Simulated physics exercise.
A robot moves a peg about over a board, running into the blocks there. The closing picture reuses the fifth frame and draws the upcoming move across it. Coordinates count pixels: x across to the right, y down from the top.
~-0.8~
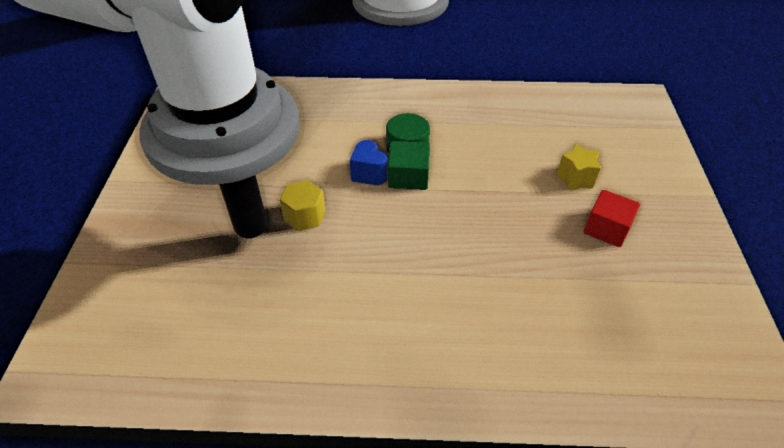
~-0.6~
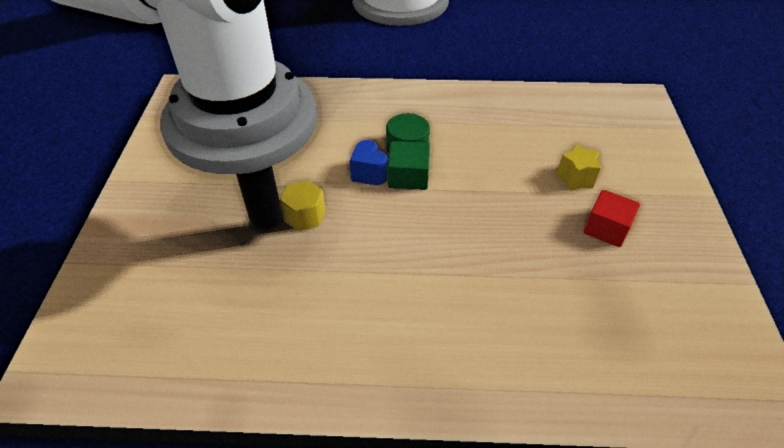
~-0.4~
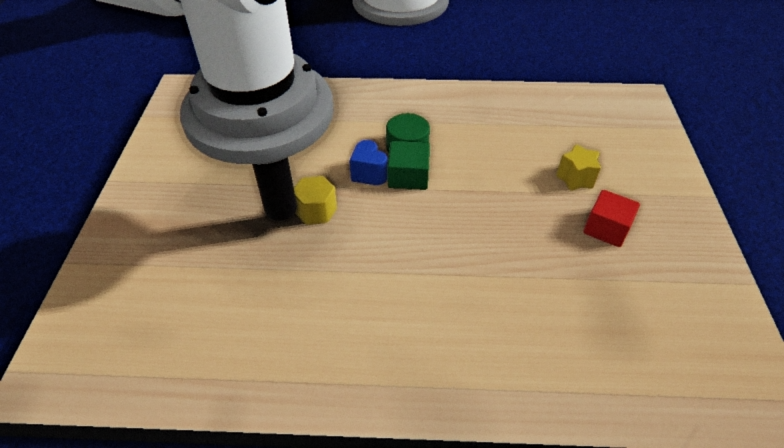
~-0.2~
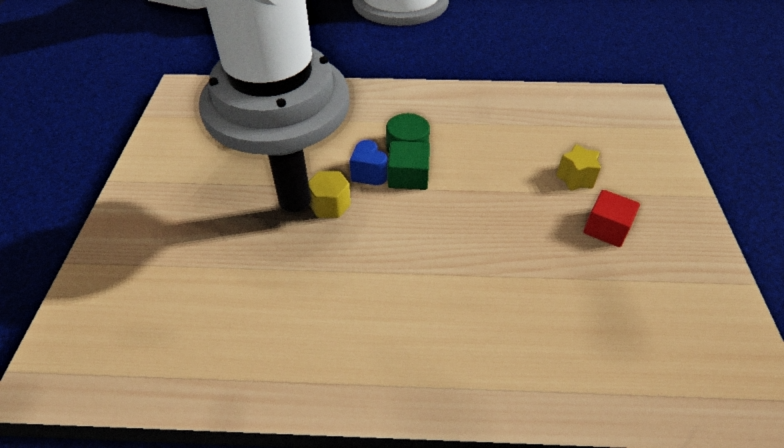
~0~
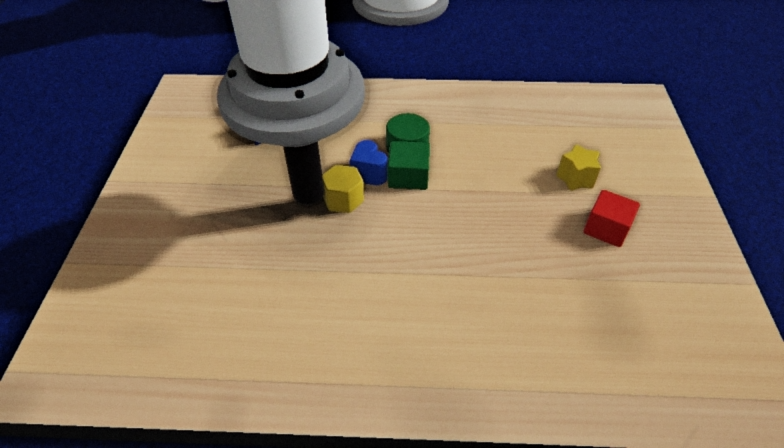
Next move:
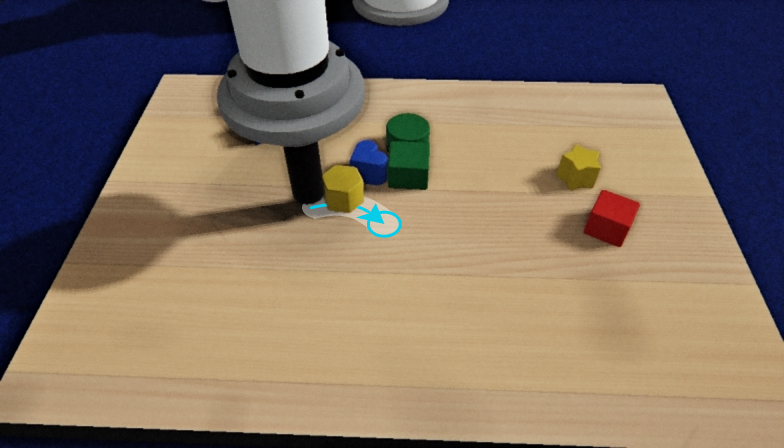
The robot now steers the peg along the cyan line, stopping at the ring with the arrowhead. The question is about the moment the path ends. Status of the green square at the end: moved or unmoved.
By the last moment of the path, the green square has shifted.
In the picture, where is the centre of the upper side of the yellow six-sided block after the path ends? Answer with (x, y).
I'd expect the centre of its top face to be at (404, 181).
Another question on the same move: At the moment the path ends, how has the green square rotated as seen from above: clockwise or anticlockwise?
Counterclockwise rotation.
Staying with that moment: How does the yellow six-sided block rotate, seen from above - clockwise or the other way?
The answer is counter-clockwise.
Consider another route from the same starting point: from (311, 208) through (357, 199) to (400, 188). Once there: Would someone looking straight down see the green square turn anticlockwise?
Yes
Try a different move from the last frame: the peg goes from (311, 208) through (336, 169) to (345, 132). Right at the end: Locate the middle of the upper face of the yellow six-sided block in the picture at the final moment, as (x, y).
I predict (361, 170).
Path on the board, from (311, 208) by way of (339, 204) and (364, 210) to (384, 224).
On the path given first. Halfway along, peg at (352, 193); yellow six-sided block at (384, 175); blue heart at (370, 149); green square at (417, 153), turned 15° anticlockwise.
At the end, peg at (384, 211); yellow six-sided block at (404, 181), turned 20° anticlockwise; blue heart at (370, 149); green square at (424, 152), turned 35° anticlockwise.
